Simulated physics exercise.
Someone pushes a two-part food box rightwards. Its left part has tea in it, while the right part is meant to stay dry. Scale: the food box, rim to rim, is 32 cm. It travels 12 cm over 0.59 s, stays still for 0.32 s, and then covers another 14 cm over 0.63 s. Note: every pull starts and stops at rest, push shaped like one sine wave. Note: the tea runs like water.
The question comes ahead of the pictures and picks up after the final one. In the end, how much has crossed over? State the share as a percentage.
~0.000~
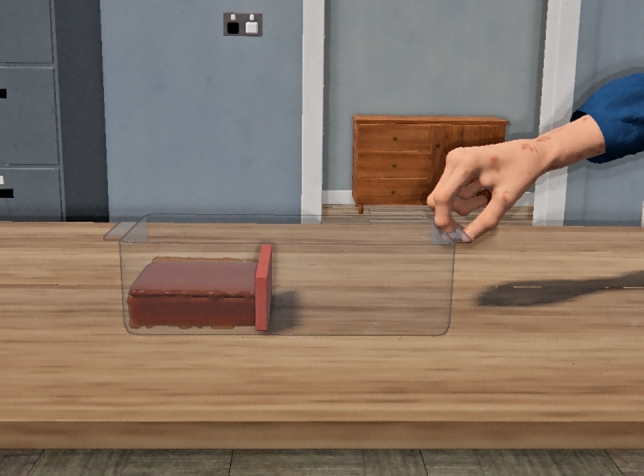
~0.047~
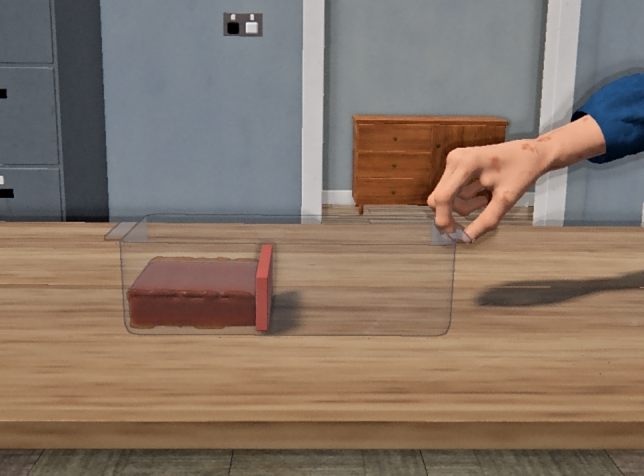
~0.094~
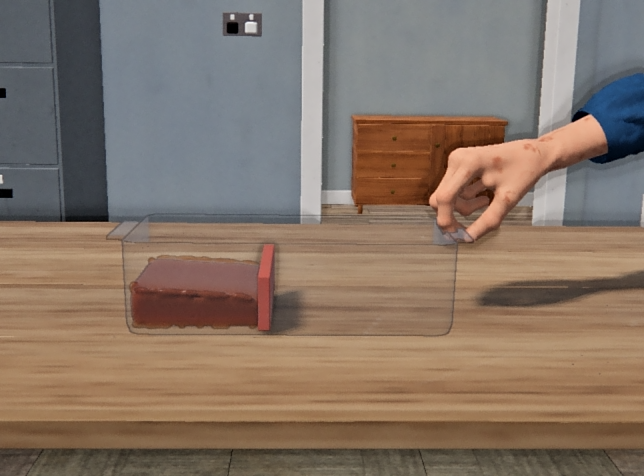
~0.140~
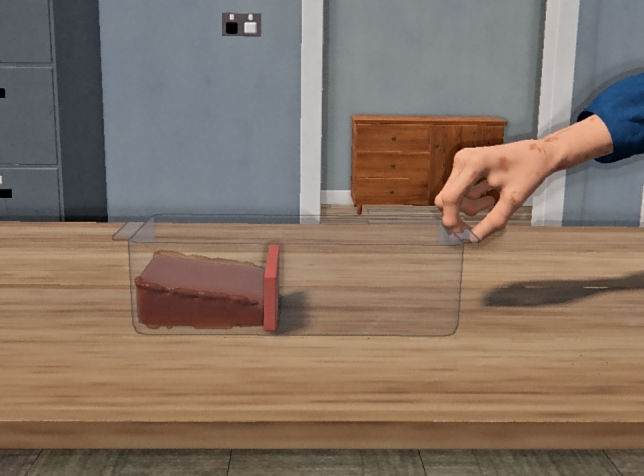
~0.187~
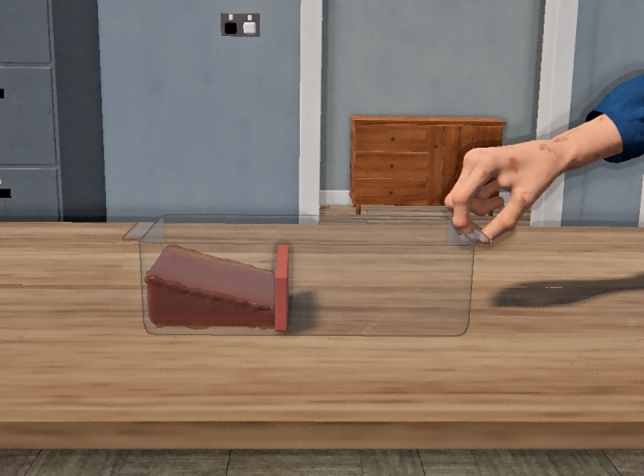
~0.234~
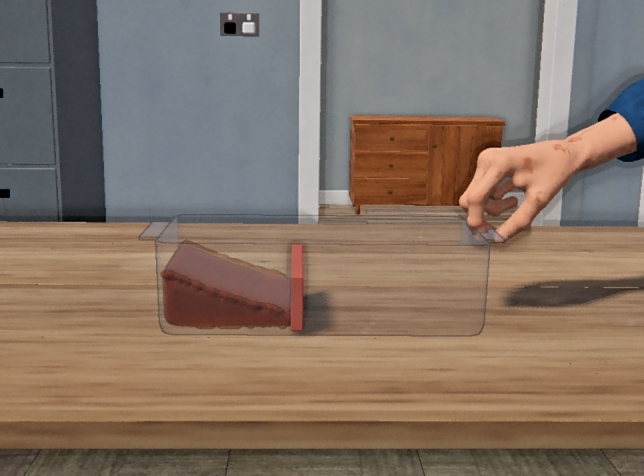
About 25 per cent.
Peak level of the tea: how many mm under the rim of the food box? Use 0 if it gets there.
0 mm.
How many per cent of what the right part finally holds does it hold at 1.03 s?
My estimate is about 40 in a hundred.
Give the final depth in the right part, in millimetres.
8 mm or so.
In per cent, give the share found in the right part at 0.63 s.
Roughly 12 percent.
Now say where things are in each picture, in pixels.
In the first frame, 0.0 cm from the start; food box, level (139, 273) left, (259, 275) right, rim (443, 232); the top of the divider is at (262, 278).
In the second frame, 0.0 cm from the start; food box, level (138, 273) left, (260, 275) right.
In the third frame, 0.3 cm from the start; food box, level (140, 270) left, (262, 278) right.
In the fourth frame, 1.0 cm from the start; food box, level (145, 265) left, (268, 282) right.
In the fifth frame, 2.2 cm from the start; food box, level (155, 259) left, (274, 286) right.
In the sixth frame, 3.8 cm from the start; food box, level (170, 255) left, (280, 287) right.
After 0.63 s it has gone 12 cm; 11 per cent is on the right side and 0 is out of the food box.
After 1.03 s it has gone 13 cm; 11 per cent is on the right side and 0 is out of the food box.
After 1.43 s it has gone 26 cm; 13 per cent is on the right side and 0 is out of the food box.
After 1.83 s it has gone 26 cm; 24 per cent is on the right side and 1 is out of the food box.
In the end 25 per cent is on the right side and 1 is out of the food box.
